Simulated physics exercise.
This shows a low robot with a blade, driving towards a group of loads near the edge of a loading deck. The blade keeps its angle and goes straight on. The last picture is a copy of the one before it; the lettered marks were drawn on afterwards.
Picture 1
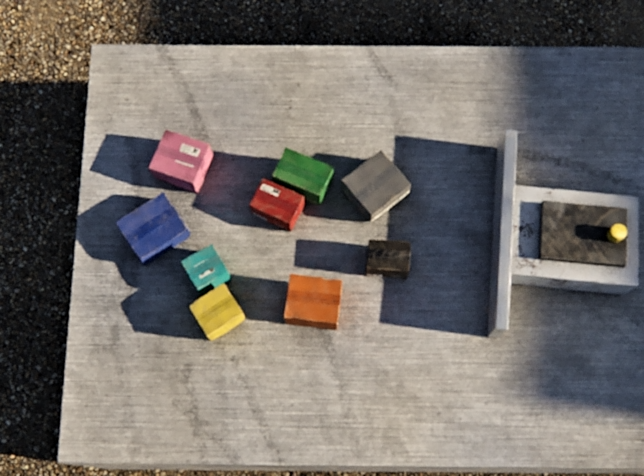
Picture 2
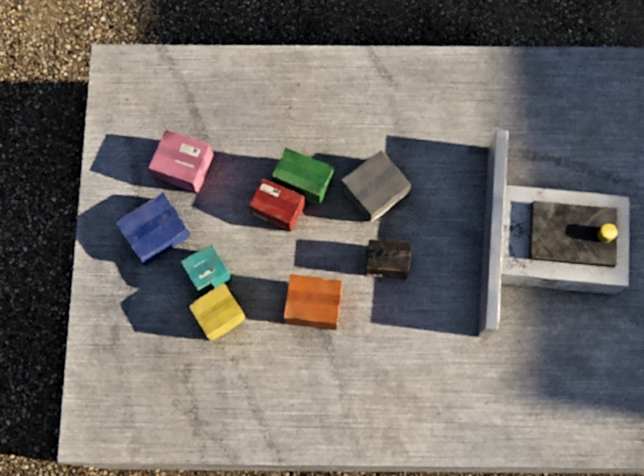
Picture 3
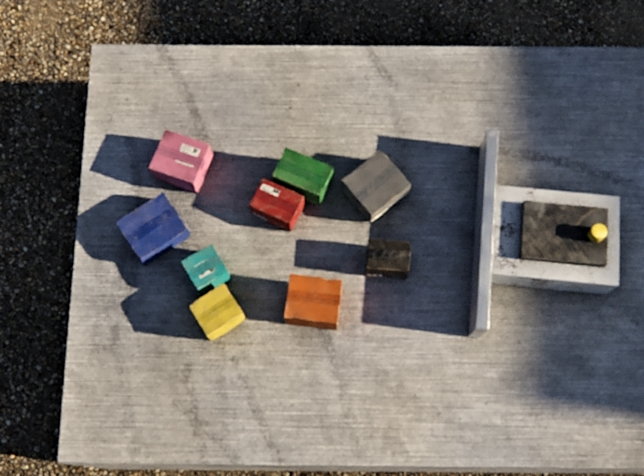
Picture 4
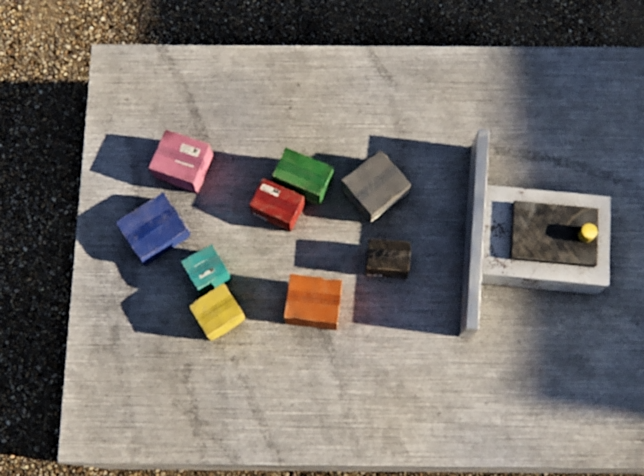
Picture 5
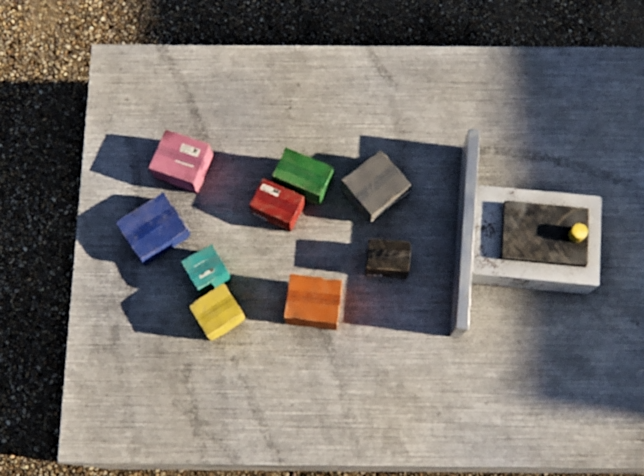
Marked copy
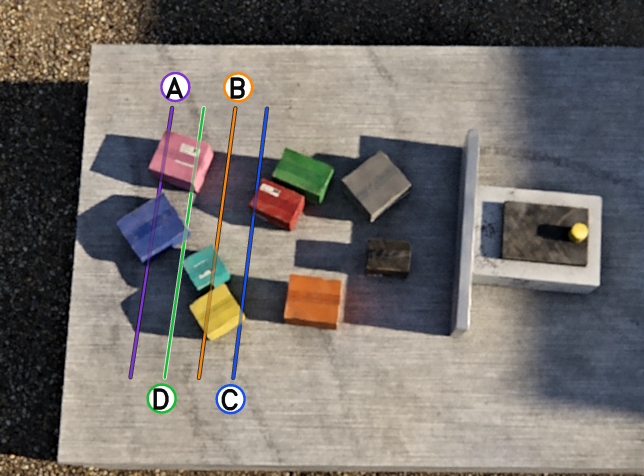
A low robot with a wide blade moves slowly left toward scattered colourful boxes.
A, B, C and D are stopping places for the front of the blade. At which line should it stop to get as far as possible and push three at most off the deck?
A is the last line within the limit.
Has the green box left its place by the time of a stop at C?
Yes.
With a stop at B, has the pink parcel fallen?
No.
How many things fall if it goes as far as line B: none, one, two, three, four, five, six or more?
In all, none.
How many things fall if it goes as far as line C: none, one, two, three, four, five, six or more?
By then, none.
On the marked copy, A at (152, 237); B at (218, 237); C at (251, 238); D at (185, 237).
With A. Early on, robot (423, 231); green box (266, 164); grey box (317, 188).
Further on, robot (308, 231); blue box (137, 234); pink parcel (162, 151).
At the end, robot (218, 230); blue box over the edge; yellow box over the edge; two fallen.
As for the rest, B is within the limit but short; C is within the limit but short; D is within the limit but short.
